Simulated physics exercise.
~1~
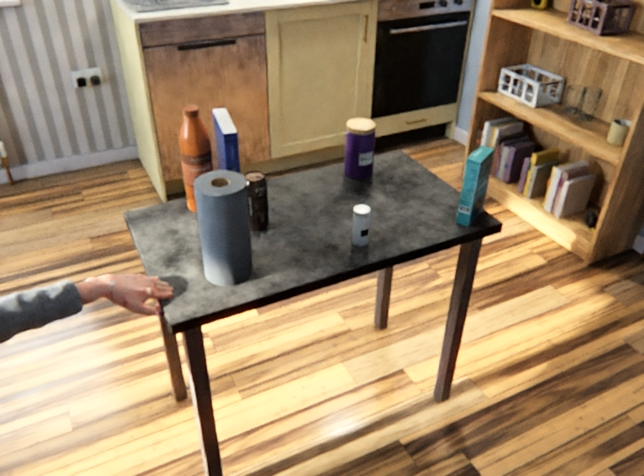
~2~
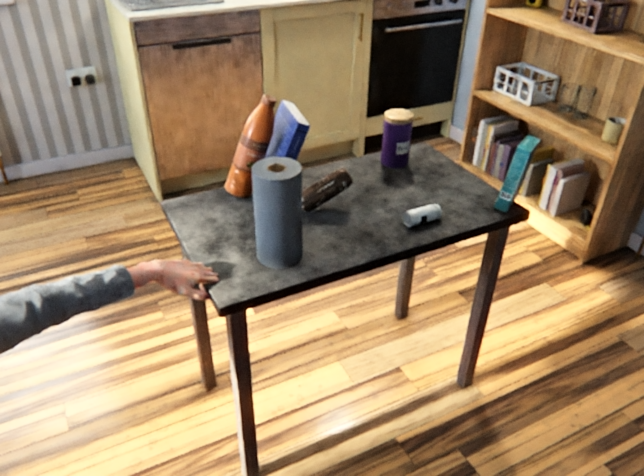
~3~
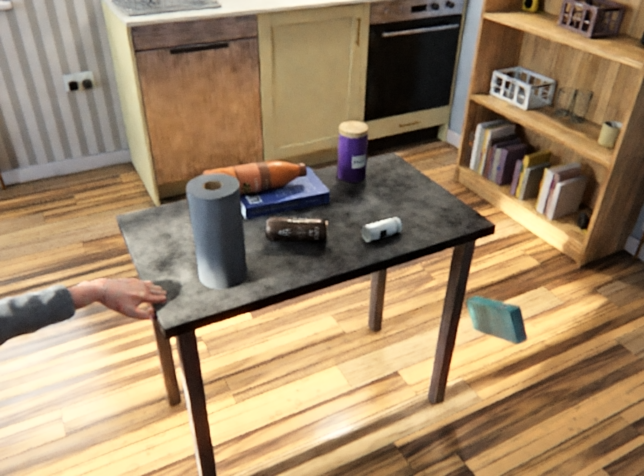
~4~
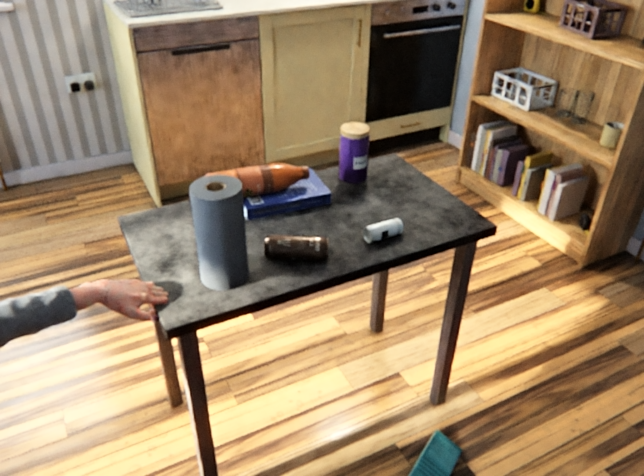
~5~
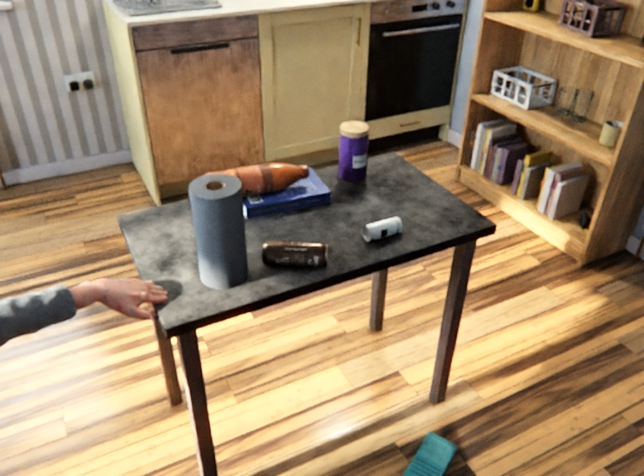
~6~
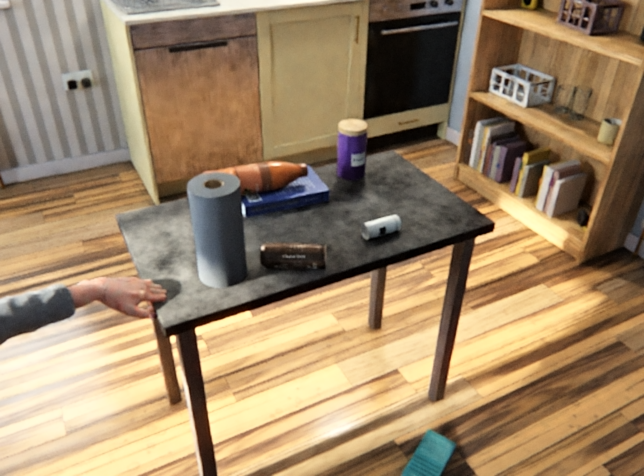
Kitchen, hand jerking table right and back, bottle, book, can and shaker toppling, turquoise packet falling off, roll and jar staying upright.
